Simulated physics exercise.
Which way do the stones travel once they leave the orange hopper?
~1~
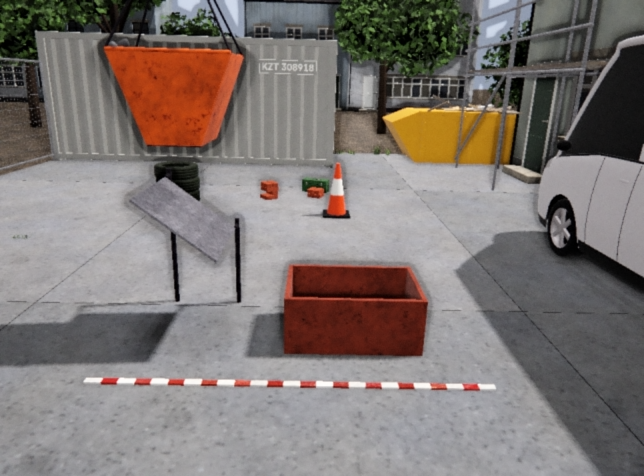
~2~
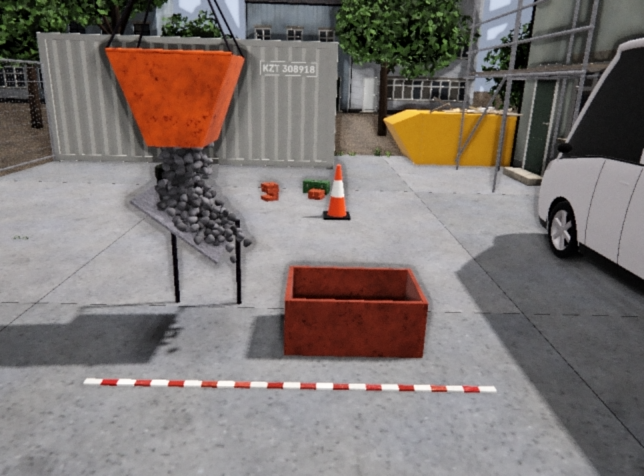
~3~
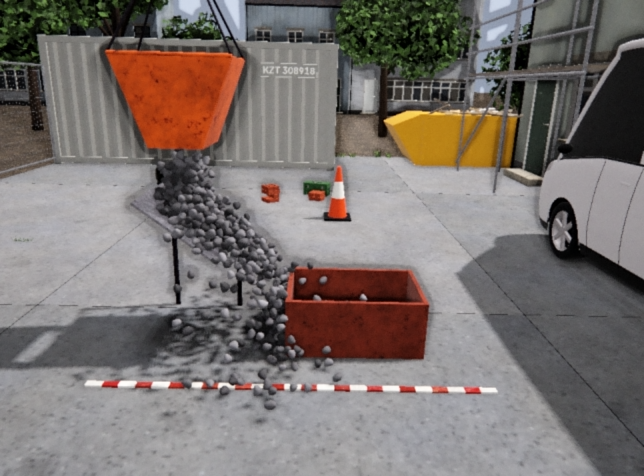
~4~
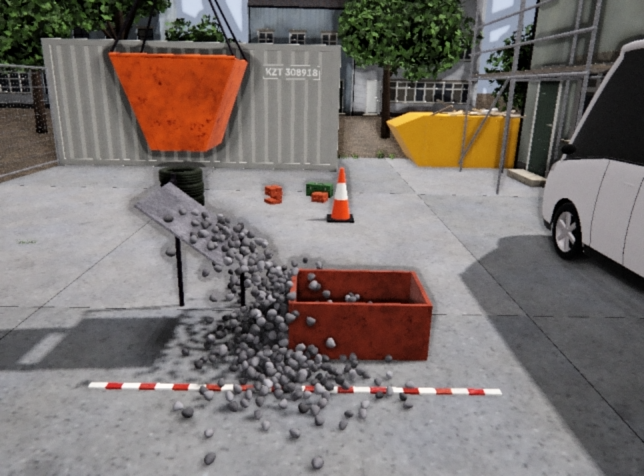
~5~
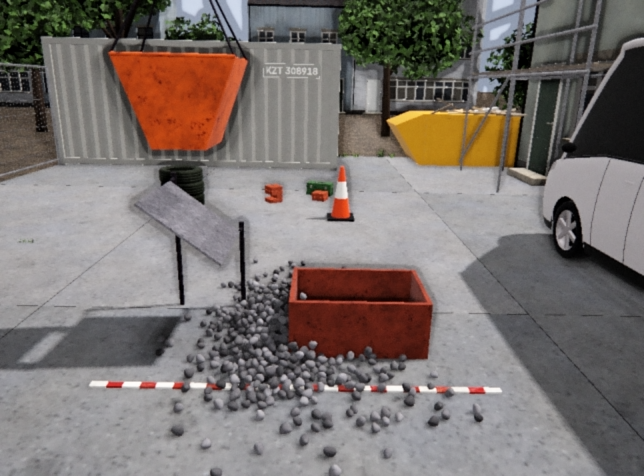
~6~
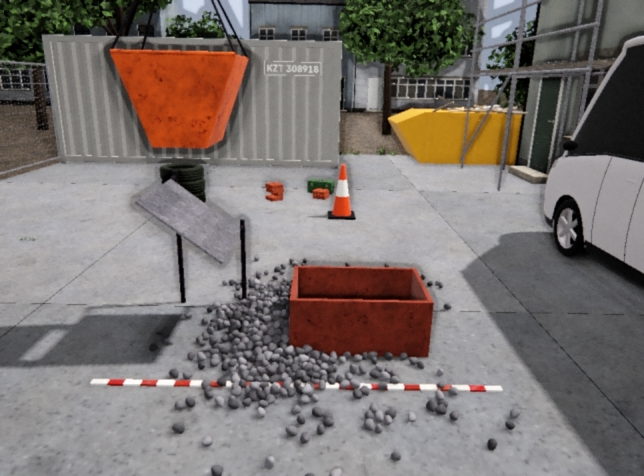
The stones move down, dropping onto the sloping plate and running off it towards the ground around the red bin.
In a concrete yard with a grey container and a parked white vehicle, grey stones pour from a hanging orange hopper onto a fixed sloping steel plate, slide off towards a red bin, and end mostly heaped on the ground to its left, with some scattered in front.
